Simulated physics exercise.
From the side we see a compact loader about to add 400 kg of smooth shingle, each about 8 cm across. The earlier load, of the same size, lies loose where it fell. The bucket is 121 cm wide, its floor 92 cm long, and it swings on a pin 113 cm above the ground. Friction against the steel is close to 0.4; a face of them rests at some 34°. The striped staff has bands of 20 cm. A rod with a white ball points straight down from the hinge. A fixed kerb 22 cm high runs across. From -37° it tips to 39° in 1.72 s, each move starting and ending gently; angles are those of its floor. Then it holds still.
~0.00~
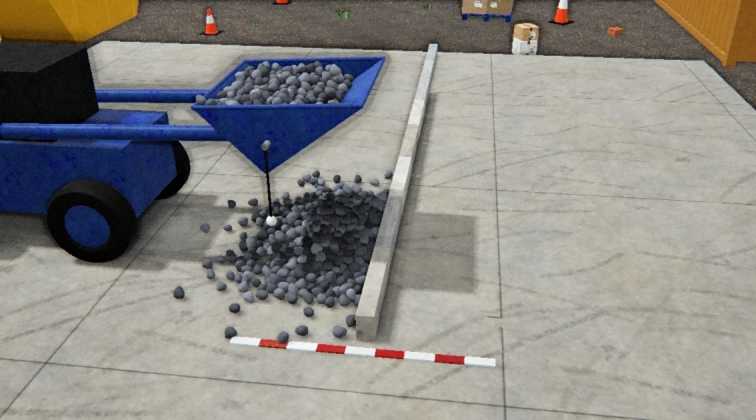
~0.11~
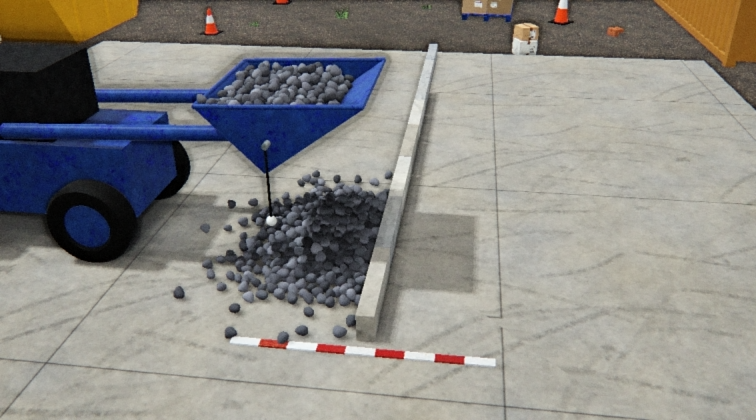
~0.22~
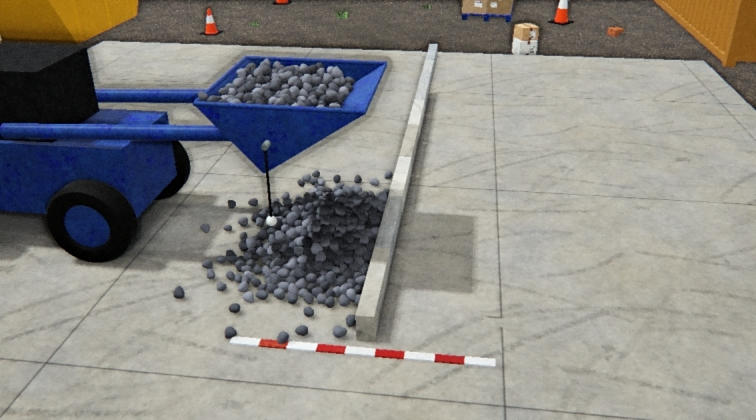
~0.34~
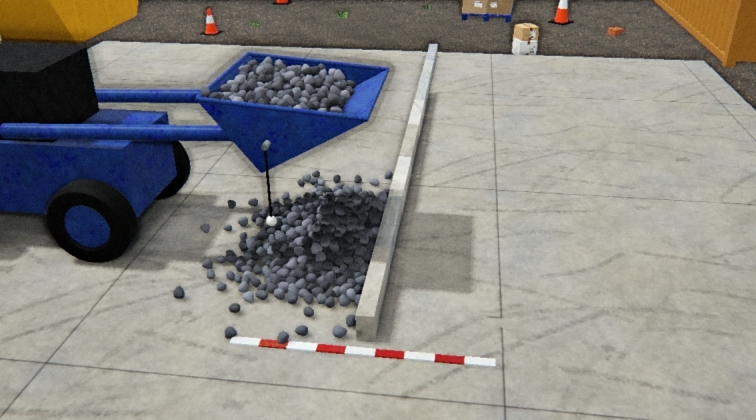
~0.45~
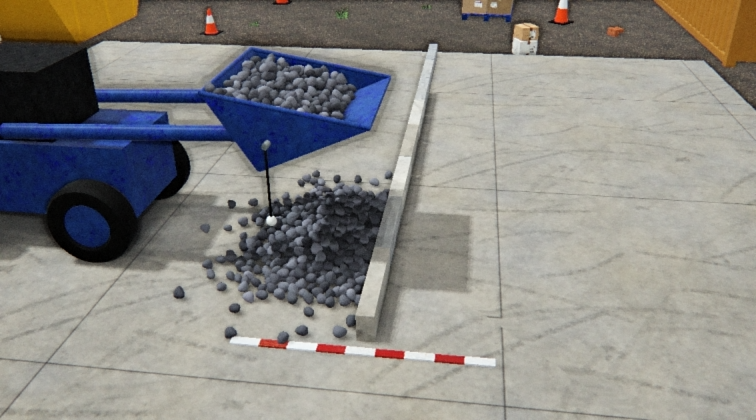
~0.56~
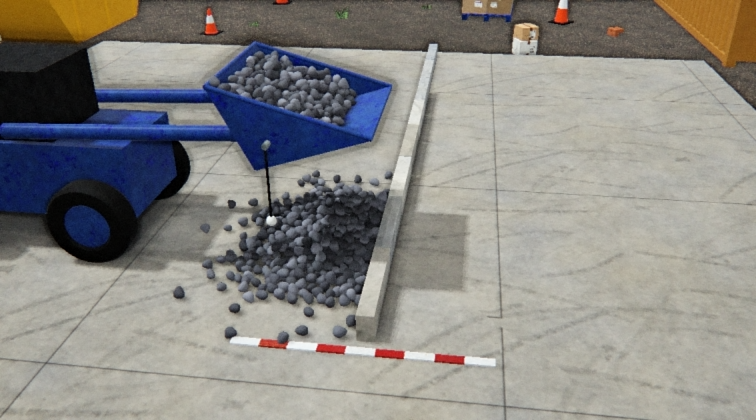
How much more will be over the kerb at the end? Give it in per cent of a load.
Close to 57 parts in a hundred.
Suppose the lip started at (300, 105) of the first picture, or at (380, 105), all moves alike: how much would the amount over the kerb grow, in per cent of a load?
Near 5 per cent from the first place, 80 from the second.
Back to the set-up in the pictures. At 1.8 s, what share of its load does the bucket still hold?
About 30 per cent.
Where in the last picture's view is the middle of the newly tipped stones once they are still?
Their middle is at about (409, 235).
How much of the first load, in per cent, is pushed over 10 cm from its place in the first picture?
Roughly 0 per cent of them.
After 1.3 s the floor is at 27°; in per cent of one load, 97 in the bucket, 103 on this side of the kerb; the foremost stones are at (378, 220).
After 1.8 s the floor is at 39°; in per cent of one load, 28 in the bucket, 149 on this side of the kerb, 22 over the kerb; the foremost stones are at (457, 232).
After 2.2 s the floor is at 39°; in per cent of one load, 1 in the bucket, 152 on this side of the kerb, 47 over the kerb; the foremost stones are at (517, 238).
After 4.9 s the floor is at 39°; in per cent of one load, 0 in the bucket, 143 on this side of the kerb, 57 over the kerb; the foremost stones are at (585, 219). Net gain over the kerb, 57.
